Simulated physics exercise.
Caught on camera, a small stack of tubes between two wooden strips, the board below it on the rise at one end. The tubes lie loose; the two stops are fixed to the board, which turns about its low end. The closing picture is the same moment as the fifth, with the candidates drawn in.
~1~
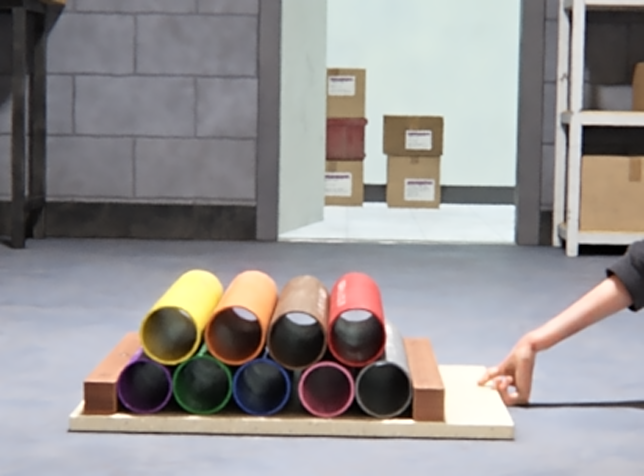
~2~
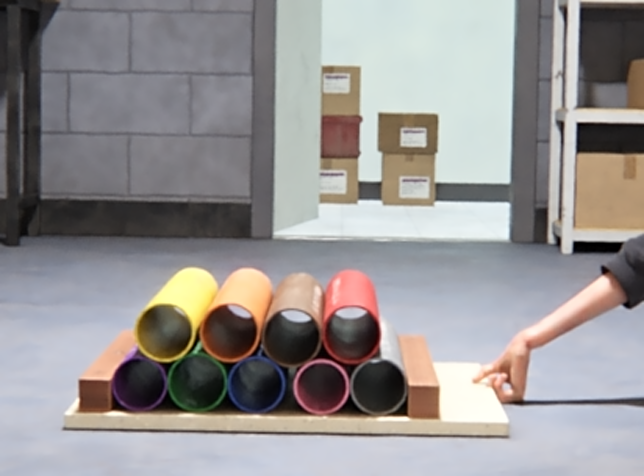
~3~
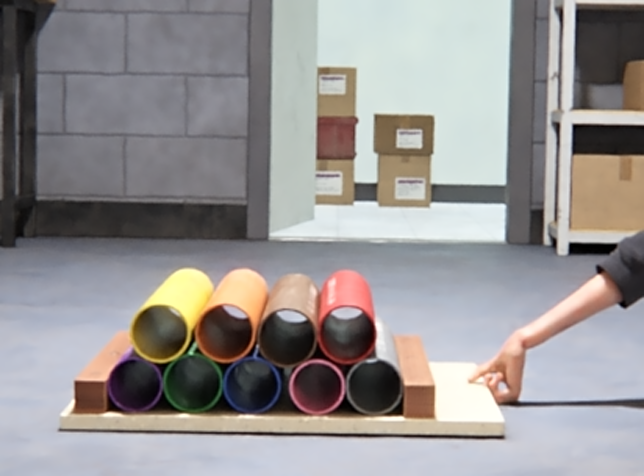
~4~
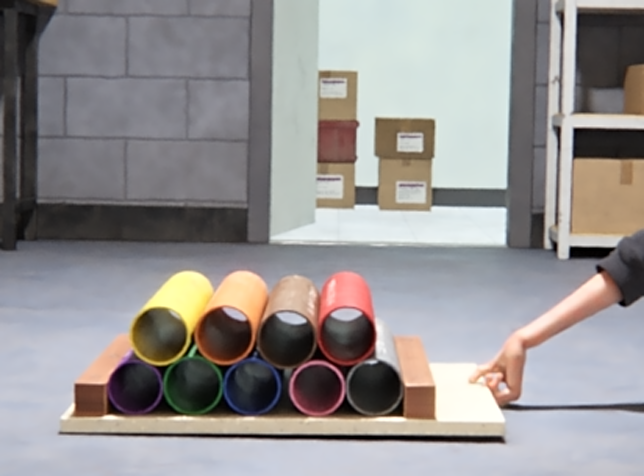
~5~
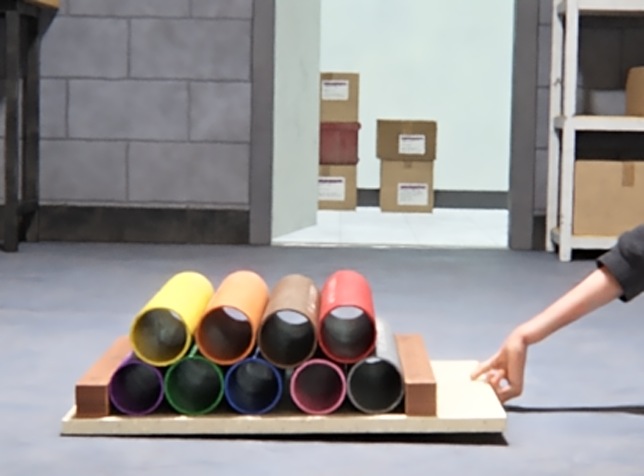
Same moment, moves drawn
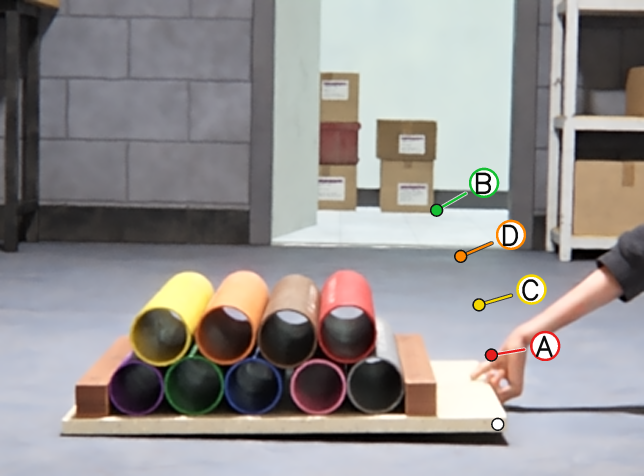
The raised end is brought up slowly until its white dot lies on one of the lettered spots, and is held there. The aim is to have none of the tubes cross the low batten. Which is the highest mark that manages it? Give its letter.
No higher than C.
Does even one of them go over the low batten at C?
No.
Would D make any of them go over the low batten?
At D: Yes.
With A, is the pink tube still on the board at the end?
Yes.
On the marked copy, A at (492, 355); B at (437, 210); C at (479, 305); D at (461, 257); the white dot at (498, 424).
Following C. Soon after the start, board at 13°.
Later, board at 18°.
In the end, board at 18°, none over the low batten.
As for the rest, A none over the low batten; B four over the low batten (orange, brown, yellow, red); D four over the low batten (orange, brown, yellow, red).
